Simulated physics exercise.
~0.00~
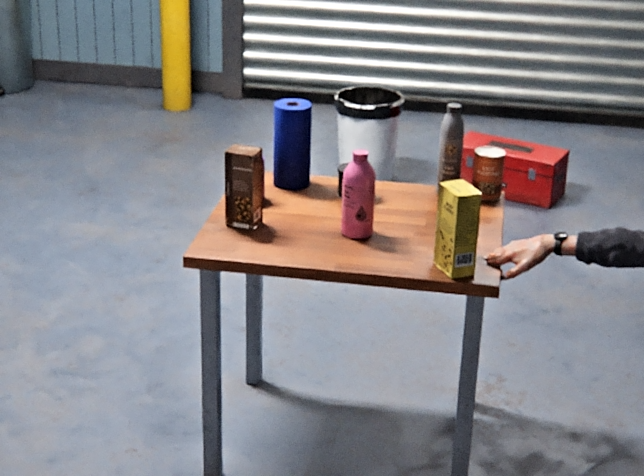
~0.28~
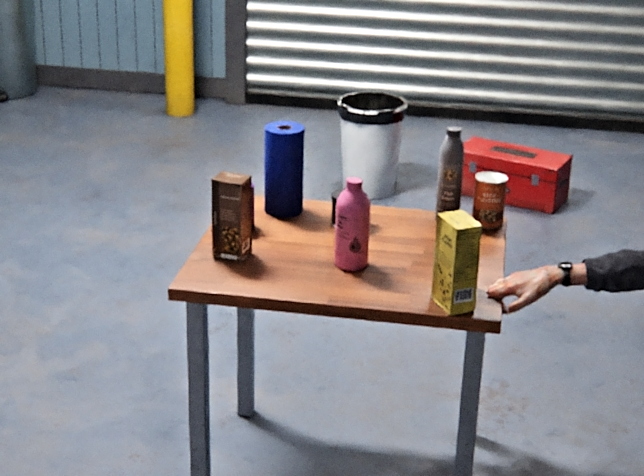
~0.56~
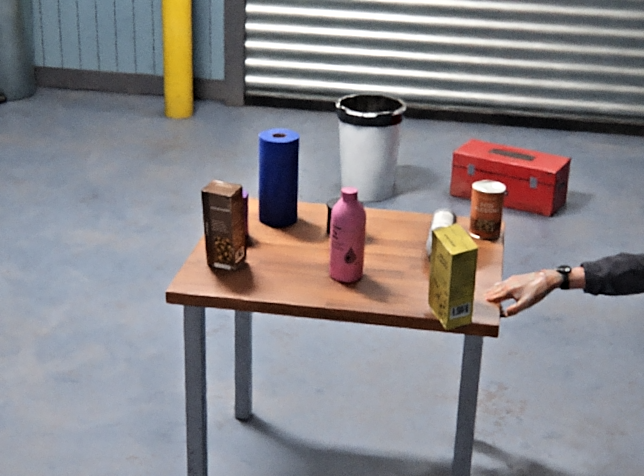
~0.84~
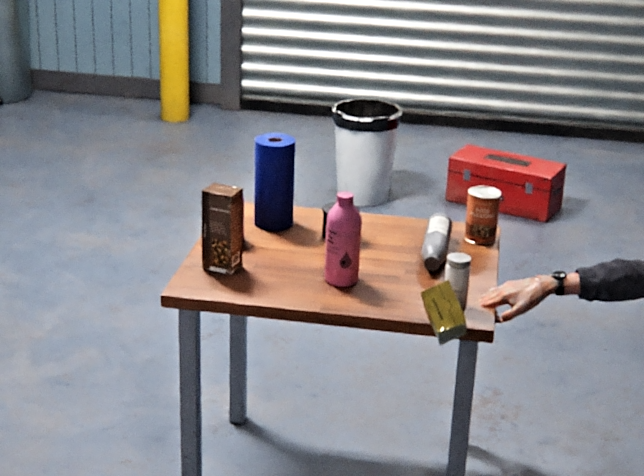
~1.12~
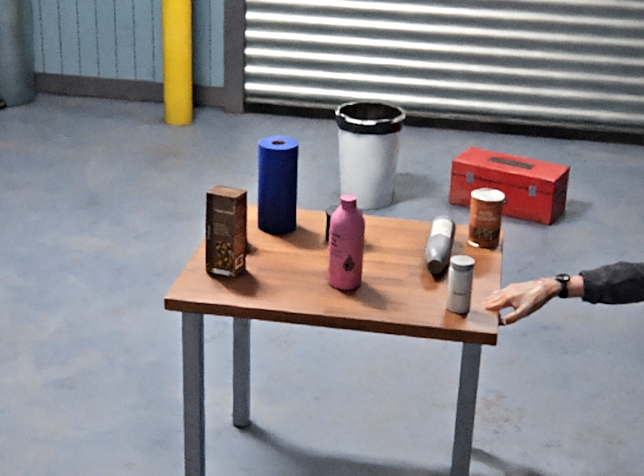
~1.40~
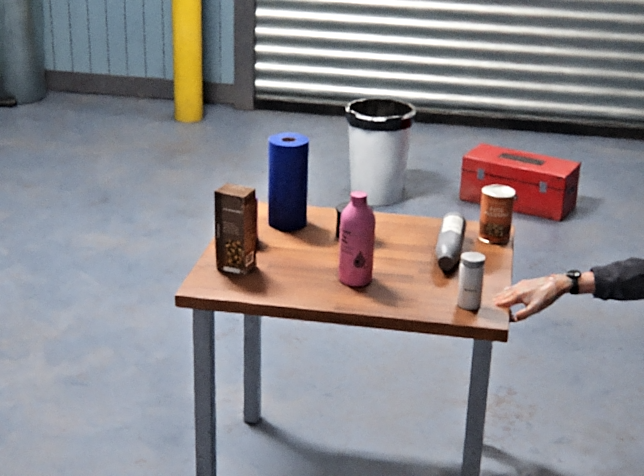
A wooden-topped table stands on a grey workshop floor, seen from slightly above, with a hand gripping its right corner. On it are a brown carton at left, a blue roll behind, a pink bottle in the middle, and a yellow carton, grey bottle and orange tin at right; a bin and red toolbox sit beyond. The hand pulls the table a short way towards the viewer. The grey bottle topples onto its side, while the yellow carton tips over the front edge and drops from sight, revealing a white shaker. The table stops, the others still upright.
